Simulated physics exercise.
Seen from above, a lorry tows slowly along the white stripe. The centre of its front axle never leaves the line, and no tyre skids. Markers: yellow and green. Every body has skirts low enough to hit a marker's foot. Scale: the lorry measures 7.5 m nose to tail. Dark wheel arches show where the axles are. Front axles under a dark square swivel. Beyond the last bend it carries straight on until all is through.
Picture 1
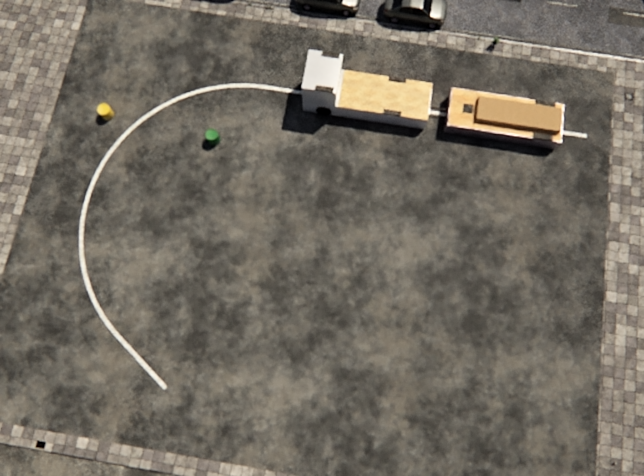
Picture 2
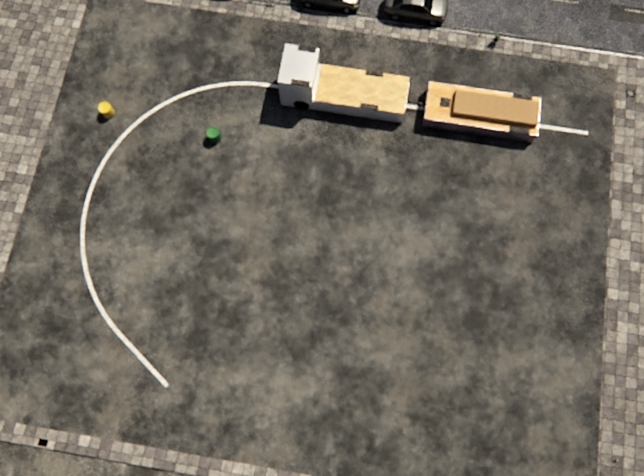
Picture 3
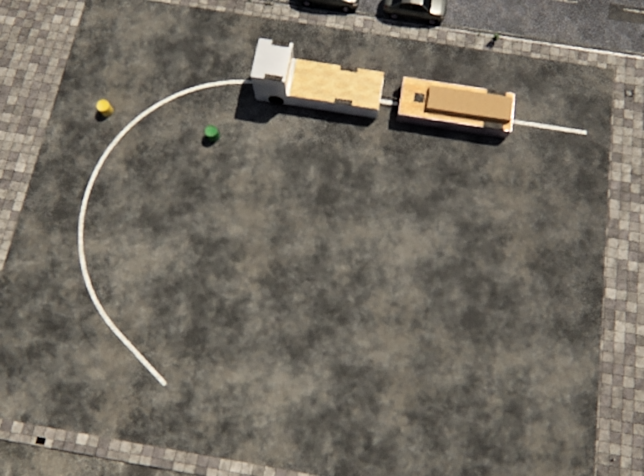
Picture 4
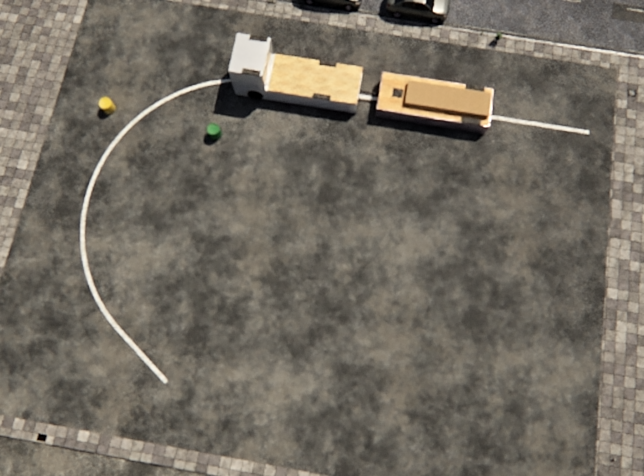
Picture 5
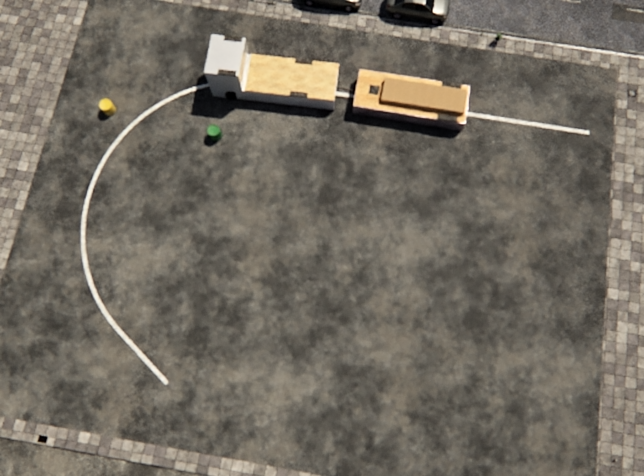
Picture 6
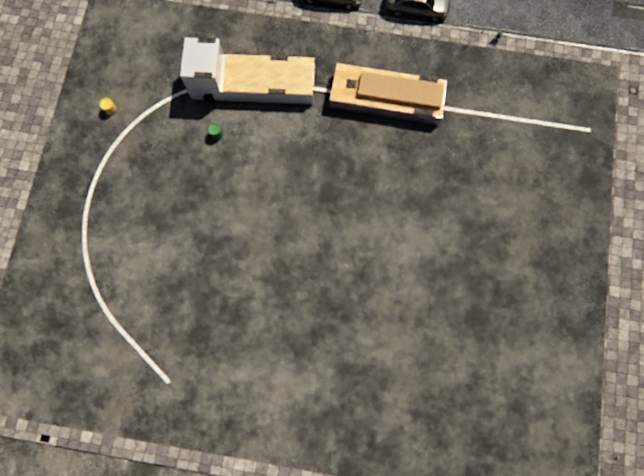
A dark, mottled paved yard edged with lighter paving blocks is seen from high above, with parked cars along a road at the top. A white-cabbed lorry with a pale tan bed and one orange-tan trailer sits on a curving white stripe, with a yellow marker and a green one at upper left. The lorry tows the trailer slowly leftward along the stripe, first straight, then beginning to turn slightly left-downward.
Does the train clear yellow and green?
Yellow takes a hit, green stays untouched.
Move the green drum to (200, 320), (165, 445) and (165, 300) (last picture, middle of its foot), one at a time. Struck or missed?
First clear, second clear, third struck.
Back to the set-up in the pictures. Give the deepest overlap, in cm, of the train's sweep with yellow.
About: Yellow 30.
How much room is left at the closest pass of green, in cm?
Green 30.
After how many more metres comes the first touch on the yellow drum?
After some 5.0 m.
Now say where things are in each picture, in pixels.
In the first picture, nose (309, 83); last axle (544, 120); still straight; yellow (106, 112), green (213, 137); 1 trailer.
In the second picture, nose (286, 77); last axle (521, 114); still straight.
In the third picture, nose (260, 72); last axle (495, 109); still straight.
In the fourth picture, nose (239, 67); last axle (473, 105); still straight.
In the fifth picture, nose (215, 68); last axle (450, 102); turned 3°.
In the sixth picture, nose (191, 71); last axle (426, 96); turned 7°; yellow (109, 107), green (216, 132).
With 5.1 m more driven, the last axle is at (346, 84) of the last picture, on the line; the lorry has hit yellow.
With 9.6 m more driven, the last axle is at (279, 81) of the last picture, 50 cm off the line.
With 15.8 m more driven, the last axle is at (198, 102) of the last picture, 160 cm off the line; green has been passed with 25 cm to spare.
With 38.6 m more driven, the last axle is at (196, 402) of the last picture, 55 cm off the line; 1 of 2 struck in all.
